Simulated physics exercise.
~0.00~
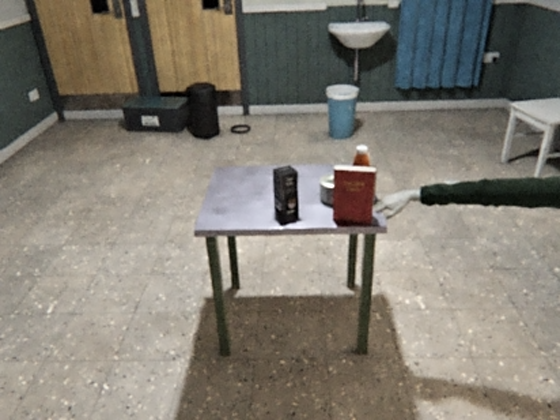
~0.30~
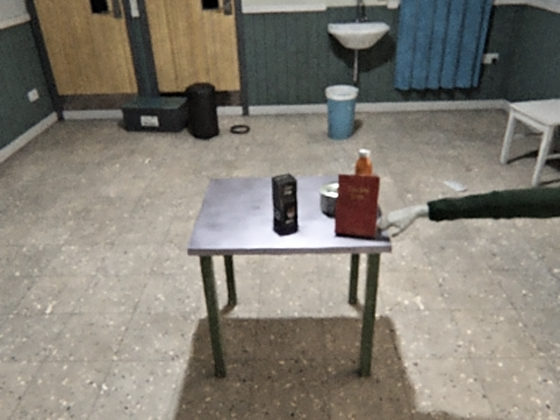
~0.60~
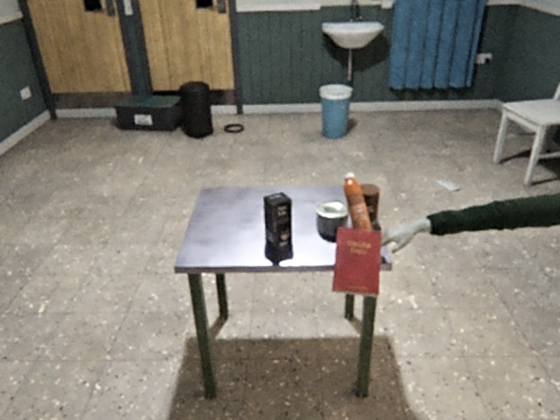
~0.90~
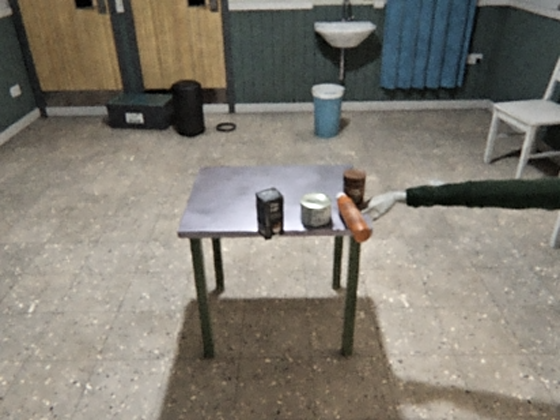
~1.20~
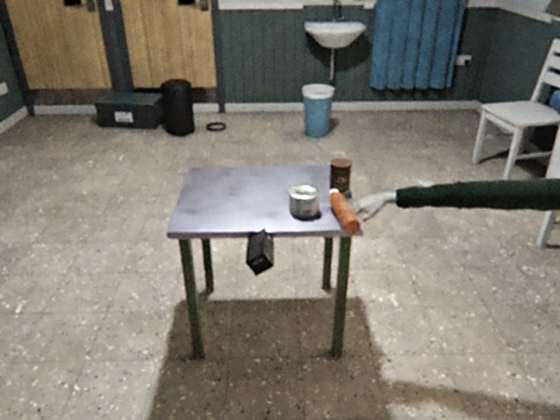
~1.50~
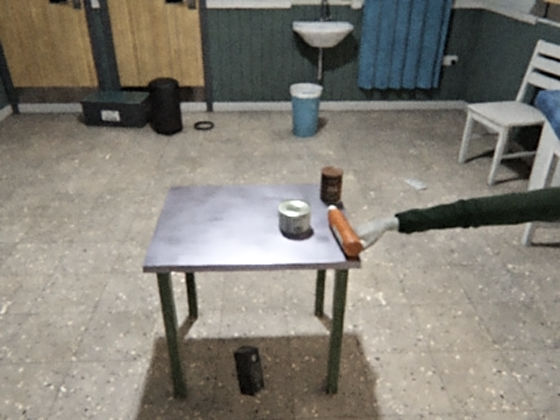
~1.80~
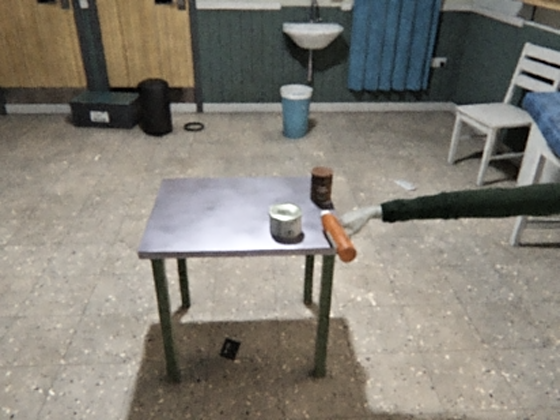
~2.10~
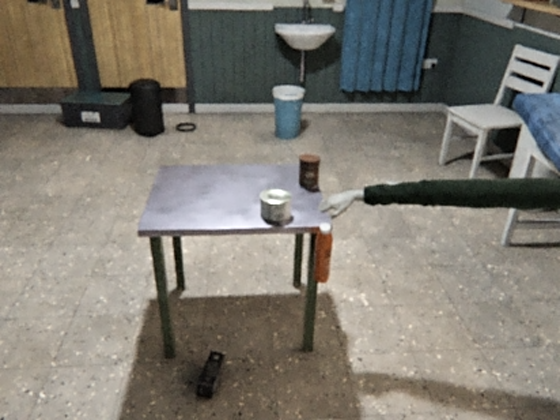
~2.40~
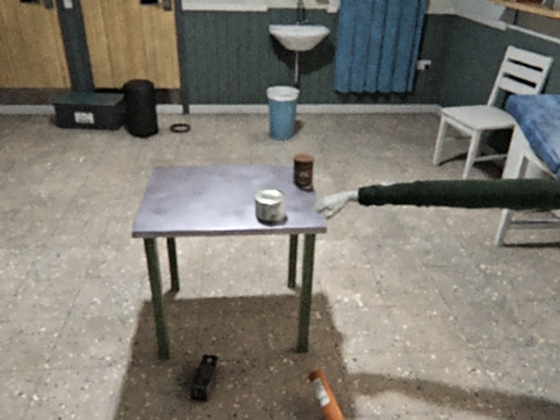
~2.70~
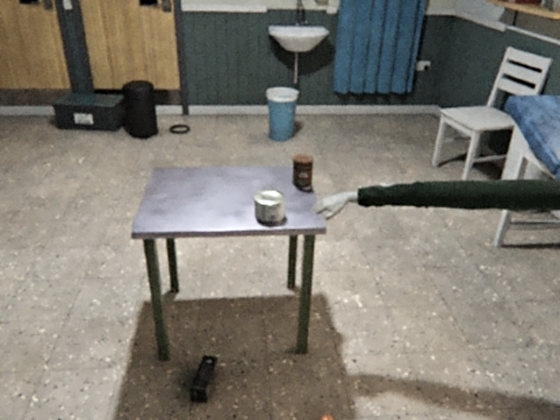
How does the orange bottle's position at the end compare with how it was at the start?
At the start the orange bottle stands upright on the table, but by the end it has fallen to the floor and lies on its side.
